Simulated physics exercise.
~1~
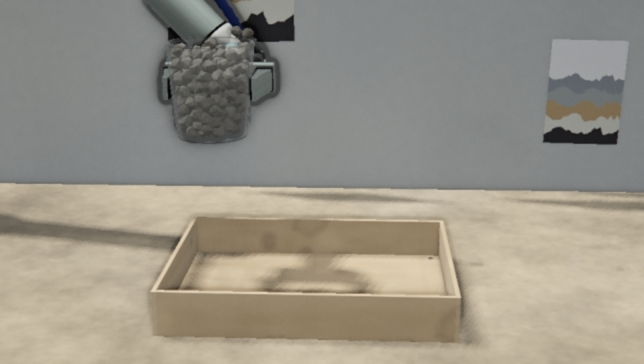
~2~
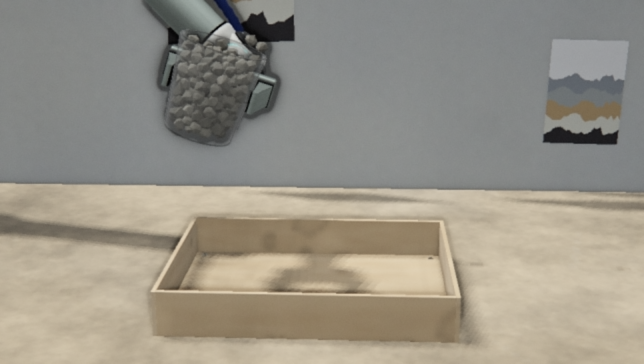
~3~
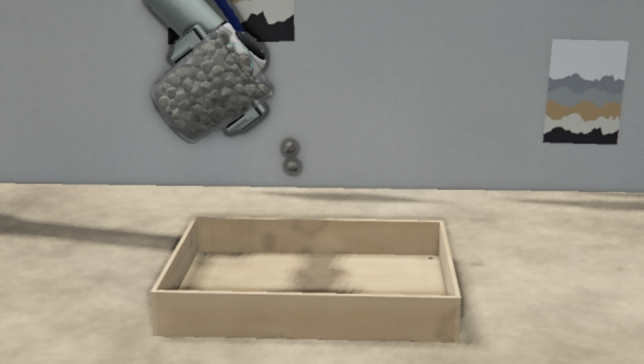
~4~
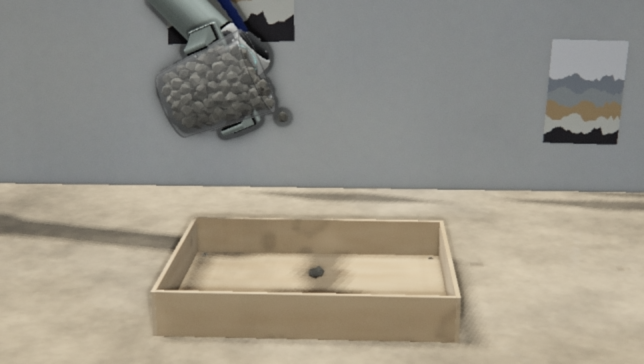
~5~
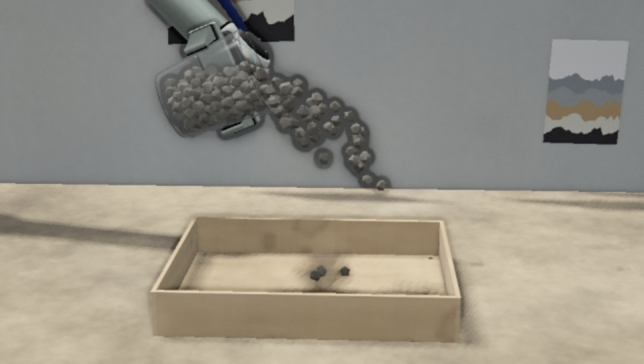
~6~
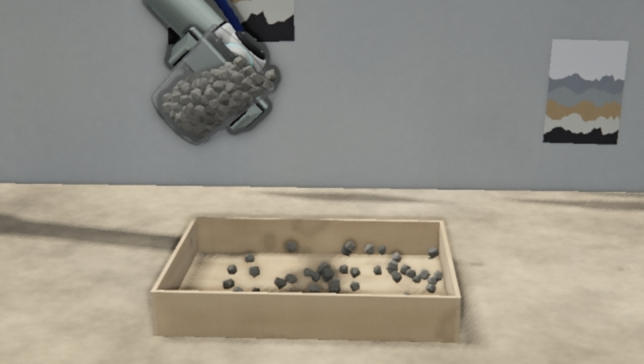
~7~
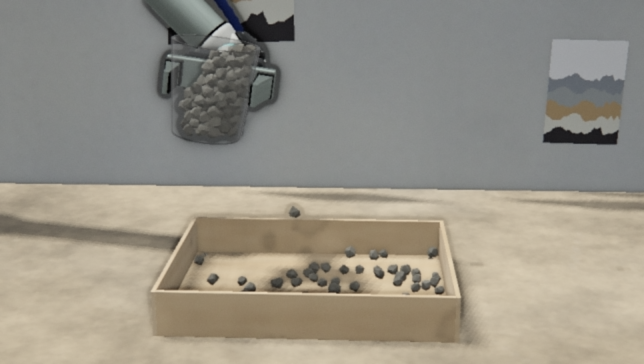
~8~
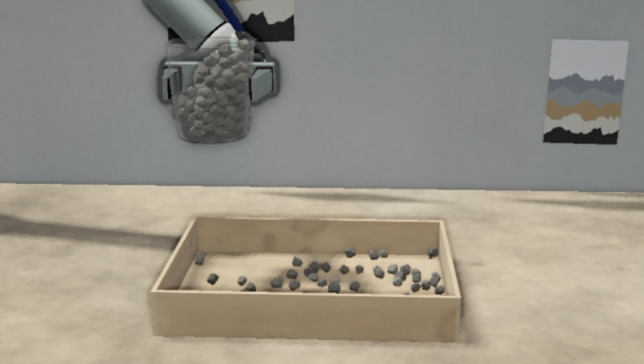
At first, a robot gripper holds a clear cup heaped with small gray pebbles upright above an empty, shallow tan tray on a table, with a gray wall behind. The gripper tips the cup toward the right, and a couple of pebbles drop out. It tilts further, until a curving stream of pebbles spills over the rim and falls into the tray. The gripper then swings the cup back up while the fallen pebbles scatter across the tray and one last straggler drops. Finally, the cup is upright again, still holding most of its pebbles, with the rest lying scattered in the tray.
